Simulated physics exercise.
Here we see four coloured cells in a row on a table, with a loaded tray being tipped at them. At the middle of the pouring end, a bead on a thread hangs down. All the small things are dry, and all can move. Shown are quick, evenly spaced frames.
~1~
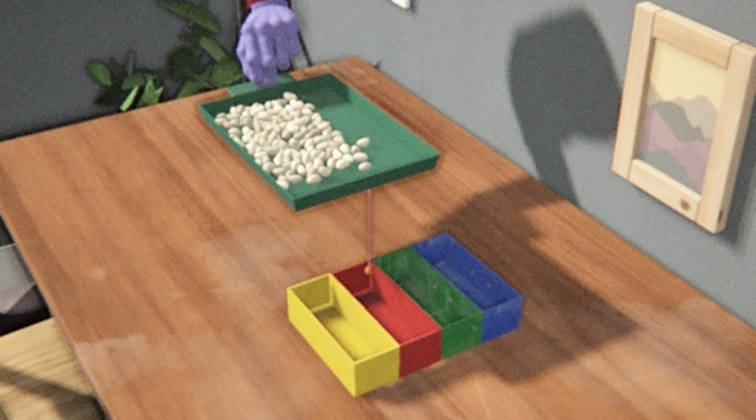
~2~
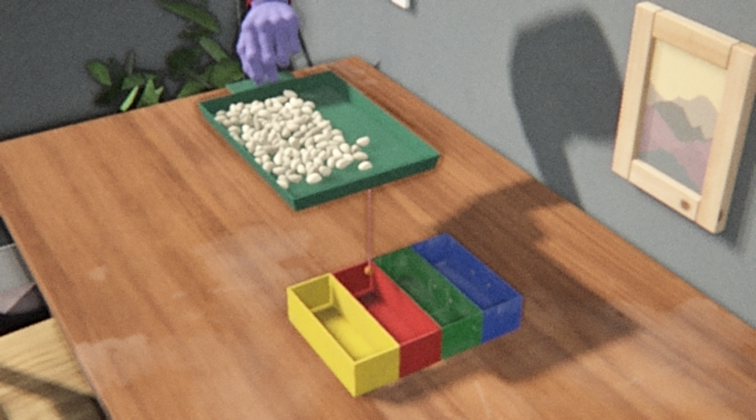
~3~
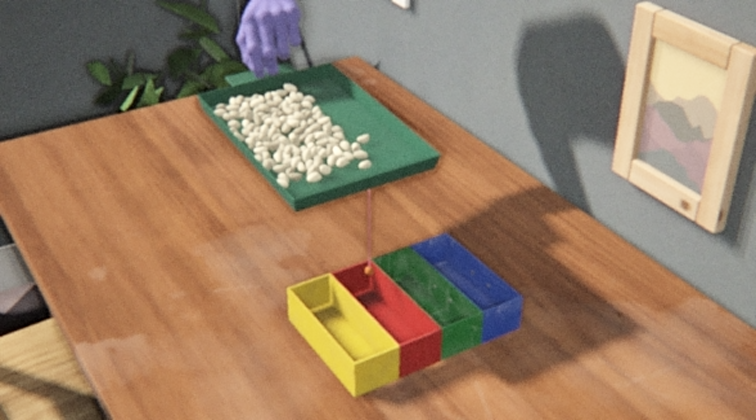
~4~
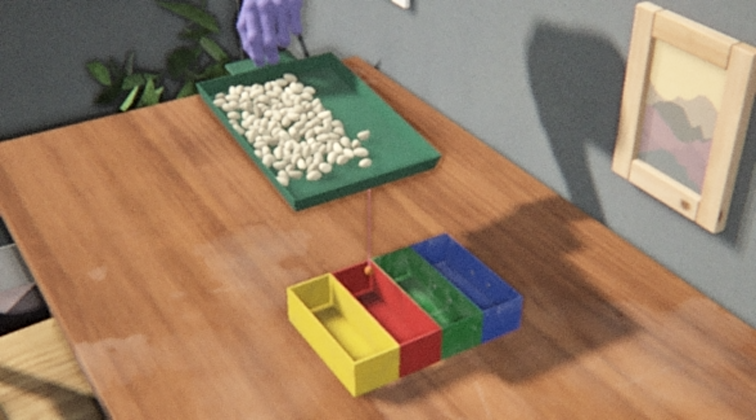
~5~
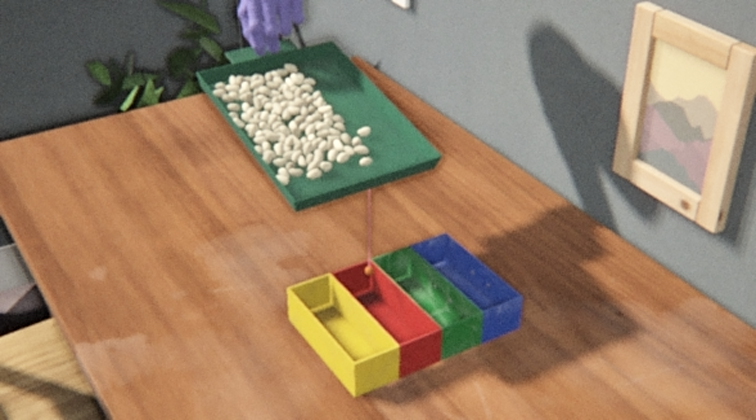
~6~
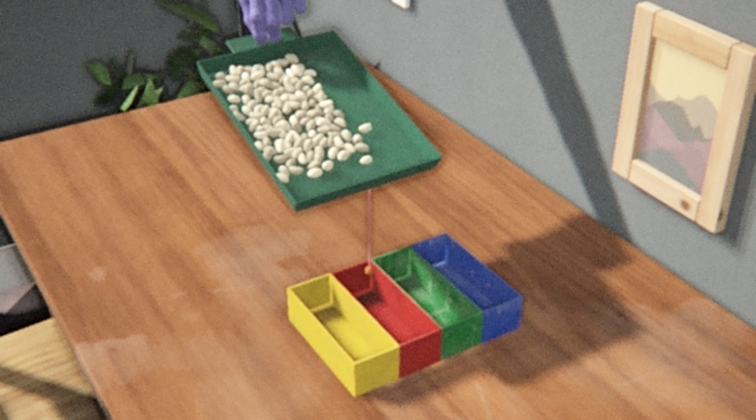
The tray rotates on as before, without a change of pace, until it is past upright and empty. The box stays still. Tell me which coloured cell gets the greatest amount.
The greatest amount goes to the yellow cell.
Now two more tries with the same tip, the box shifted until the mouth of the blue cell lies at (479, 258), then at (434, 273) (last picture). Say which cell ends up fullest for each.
The first try: The cell in yellow. The second: Red.
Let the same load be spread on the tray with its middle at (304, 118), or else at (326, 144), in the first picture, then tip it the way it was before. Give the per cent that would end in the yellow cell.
30 and 20 per cent.
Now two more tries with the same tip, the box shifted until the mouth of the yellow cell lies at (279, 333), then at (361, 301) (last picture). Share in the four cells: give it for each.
80 per cent, then 70 per cent.
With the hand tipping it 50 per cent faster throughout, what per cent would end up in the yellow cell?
Share: Roughly 30%.
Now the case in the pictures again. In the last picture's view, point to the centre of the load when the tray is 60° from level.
Near the pixel (346, 147).
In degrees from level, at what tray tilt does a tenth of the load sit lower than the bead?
Angle: Approx. 105 degrees.
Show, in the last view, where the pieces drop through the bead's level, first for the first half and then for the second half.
The leading part at (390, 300), the rest of it at (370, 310).
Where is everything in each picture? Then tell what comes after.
In the first frame, corners of the pouring end at (295, 196) and (435, 153), level; middle of the load at (286, 135), white beans; bead on its thread at (370, 271); yellow cell at (376, 368); red cell at (420, 350); green cell at (462, 333); blue cell at (501, 317).
In the second frame, corners of the pouring end at (295, 196) and (435, 153), level; middle of the load at (286, 133).
In the third frame, corners of the pouring end at (296, 196) and (435, 154), tipped barely, level across its low end; middle of the load at (286, 129).
In the fourth frame, corners of the pouring end at (296, 197) and (436, 154), tipped a little, level across its low end; middle of the load at (286, 122).
In the fifth frame, corners of the pouring end at (297, 198) and (437, 155), tipped a little, level across its low end; middle of the load at (287, 115).
In the sixth frame, corners of the pouring end at (297, 199) and (437, 155), tipped clearly, level across its low end; middle of the load at (287, 109); yellow cell at (376, 368); red cell at (420, 350); green cell at (462, 333); blue cell at (501, 317).
Soon after the last picture, tray tipped steeply; nearly all on the tray; a stray few in the red cell; a stray few in the green cell; a stray few falling or outside the box.
A little later, tray tipped right over; about two thirds on the tray; a small part in the yellow cell; a stray few in the green cell; a stray few in the red cell; a stray few in the blue cell; about a quarter falling or outside the box.
Later still, tray tipped past a quarter turn; about a third in the yellow cell; about a quarter in the red cell; about a quarter in the green cell; a small part in the blue cell; a small part falling or outside the box.
At rest, tray tipped past a quarter turn; about a third in the yellow cell; about a quarter in the red cell; about a quarter in the green cell; a small part in the blue cell; a small part outside the box.
